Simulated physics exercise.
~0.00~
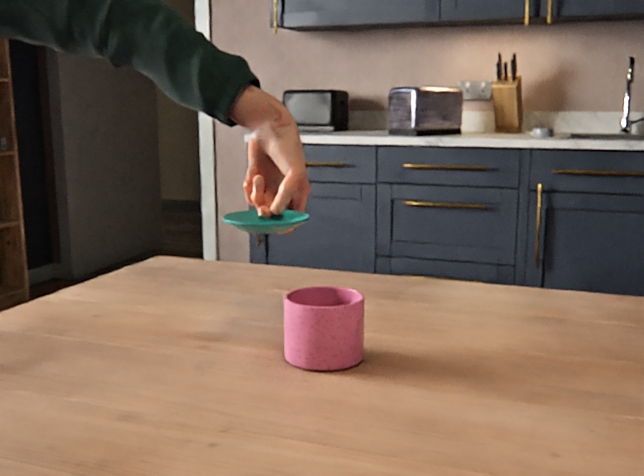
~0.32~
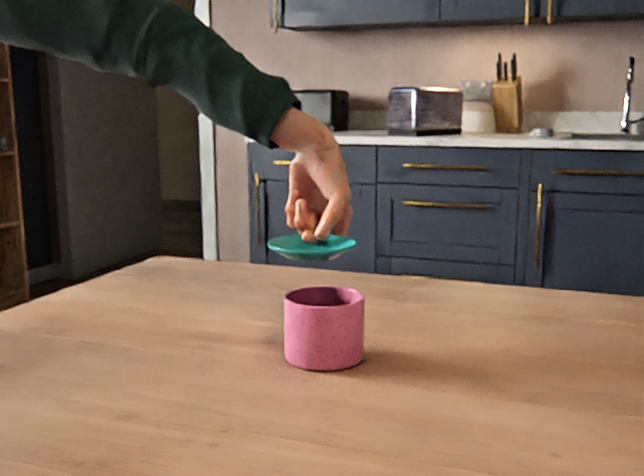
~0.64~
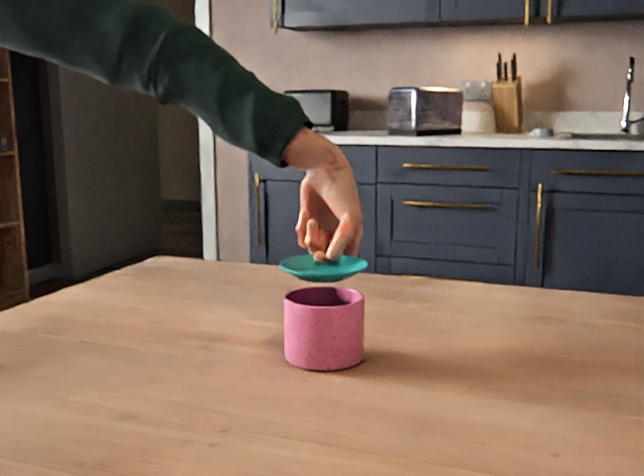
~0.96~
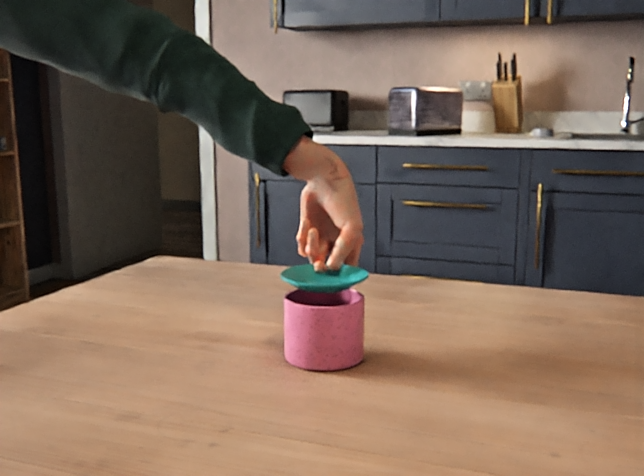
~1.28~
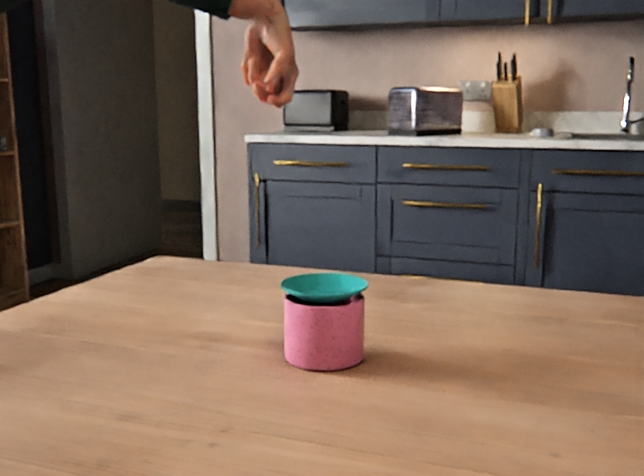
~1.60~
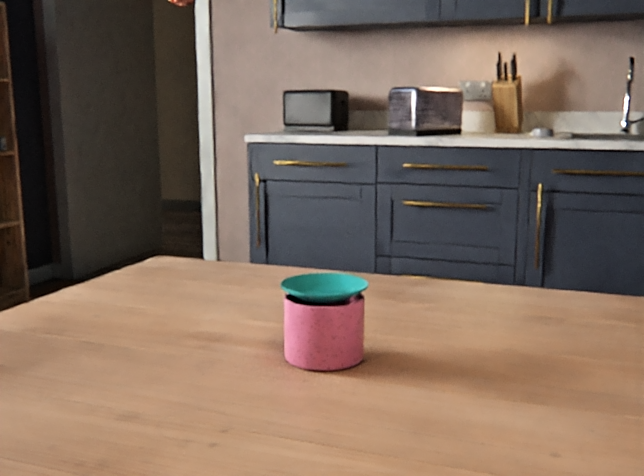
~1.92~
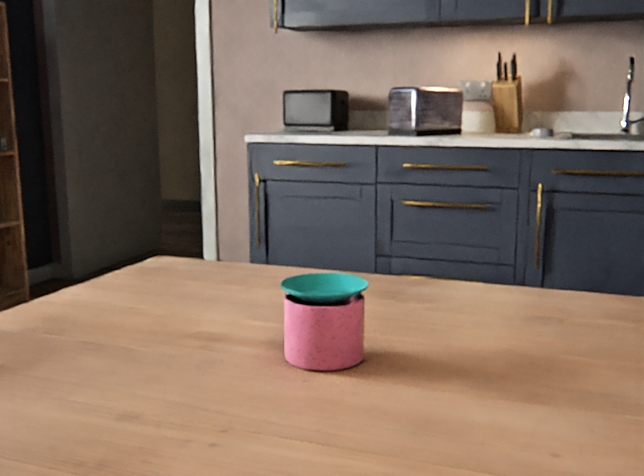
A hand lowers a turquoise plate onto an open pink container, releases it, and withdraws.
